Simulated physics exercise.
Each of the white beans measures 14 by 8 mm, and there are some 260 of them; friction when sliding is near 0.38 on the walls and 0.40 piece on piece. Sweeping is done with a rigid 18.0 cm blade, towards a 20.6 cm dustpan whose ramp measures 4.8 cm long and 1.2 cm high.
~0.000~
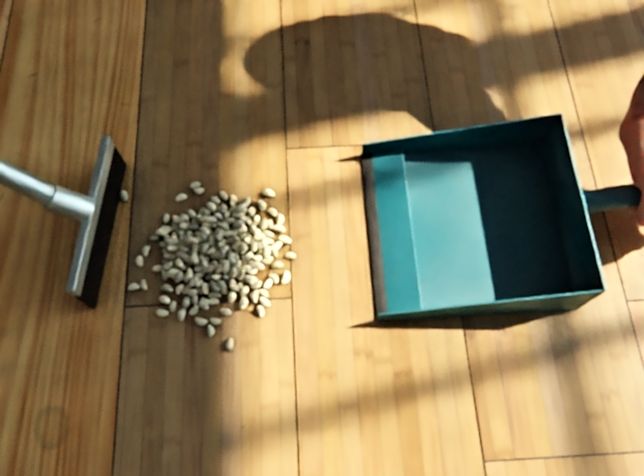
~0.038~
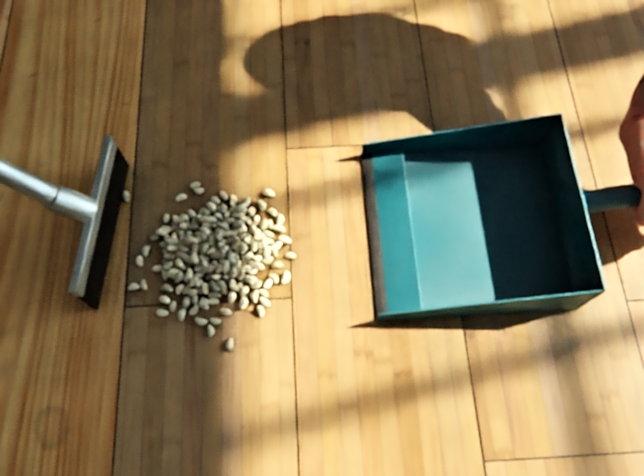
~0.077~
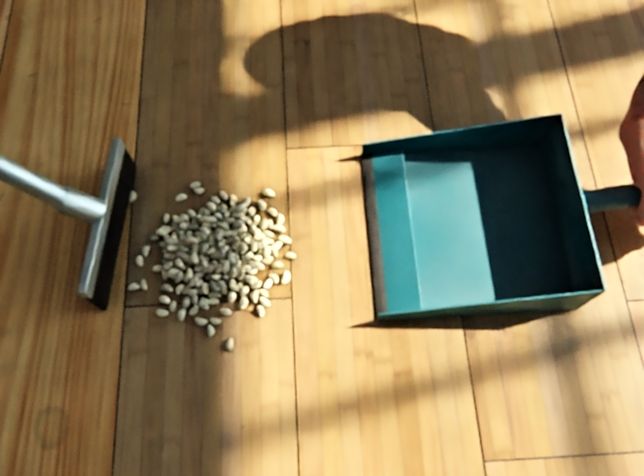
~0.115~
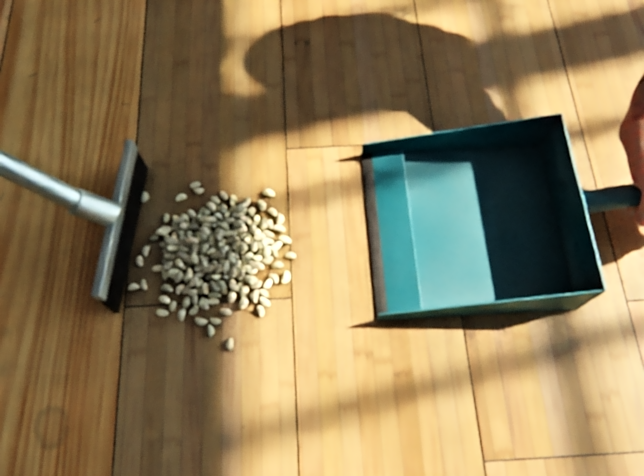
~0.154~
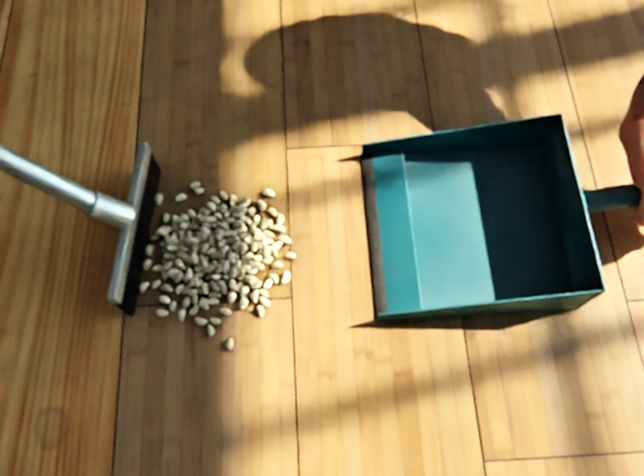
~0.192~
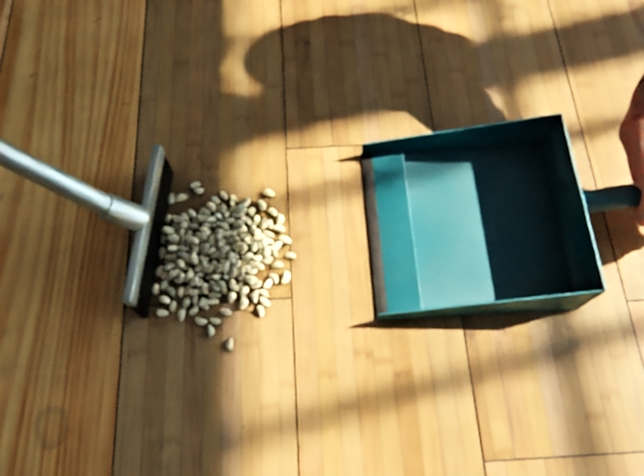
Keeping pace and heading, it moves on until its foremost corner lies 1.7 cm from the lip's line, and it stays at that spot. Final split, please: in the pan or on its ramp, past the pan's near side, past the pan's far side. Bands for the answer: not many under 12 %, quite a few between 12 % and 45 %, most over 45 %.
Pan: Quite a few; near side: Quite a few; far side: Not many.
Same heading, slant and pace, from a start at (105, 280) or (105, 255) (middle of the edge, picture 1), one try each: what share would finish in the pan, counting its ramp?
Close to 20 in a hundred, then close to 35 in a hundred.
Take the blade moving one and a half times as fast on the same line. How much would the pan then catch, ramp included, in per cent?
I'd put it at close to 40 per cent.
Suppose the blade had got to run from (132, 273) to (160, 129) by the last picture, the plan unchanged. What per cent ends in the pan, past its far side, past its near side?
That ends as pan 10, far 5, and near 0.
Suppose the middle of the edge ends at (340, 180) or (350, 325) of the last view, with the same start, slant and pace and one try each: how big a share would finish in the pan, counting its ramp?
First try around 20 %, second try around 25 %.
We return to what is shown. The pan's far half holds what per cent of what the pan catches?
Around 30 in a hundred.
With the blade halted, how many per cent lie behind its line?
Some 15 percent of it.
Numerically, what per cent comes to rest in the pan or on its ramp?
About 35 per cent.
Then, at 0.45 s, middle of the blade 14 cm from the lip; 0 % over the lip, far side 0 %, near side 10 %.
After 0.63 s, middle of the blade 7 cm from the lip; 5 % over the lip, far side 0 %, near side 15 %.
After 0.92 s, middle of the blade 3 cm from the lip; 35 % over the lip, far side 0 %, near side 25 %.
At rest (1.7 s), pan 35 %, near side 25 %, far side 0 %, in front of the lip or behind the blade 40 %.
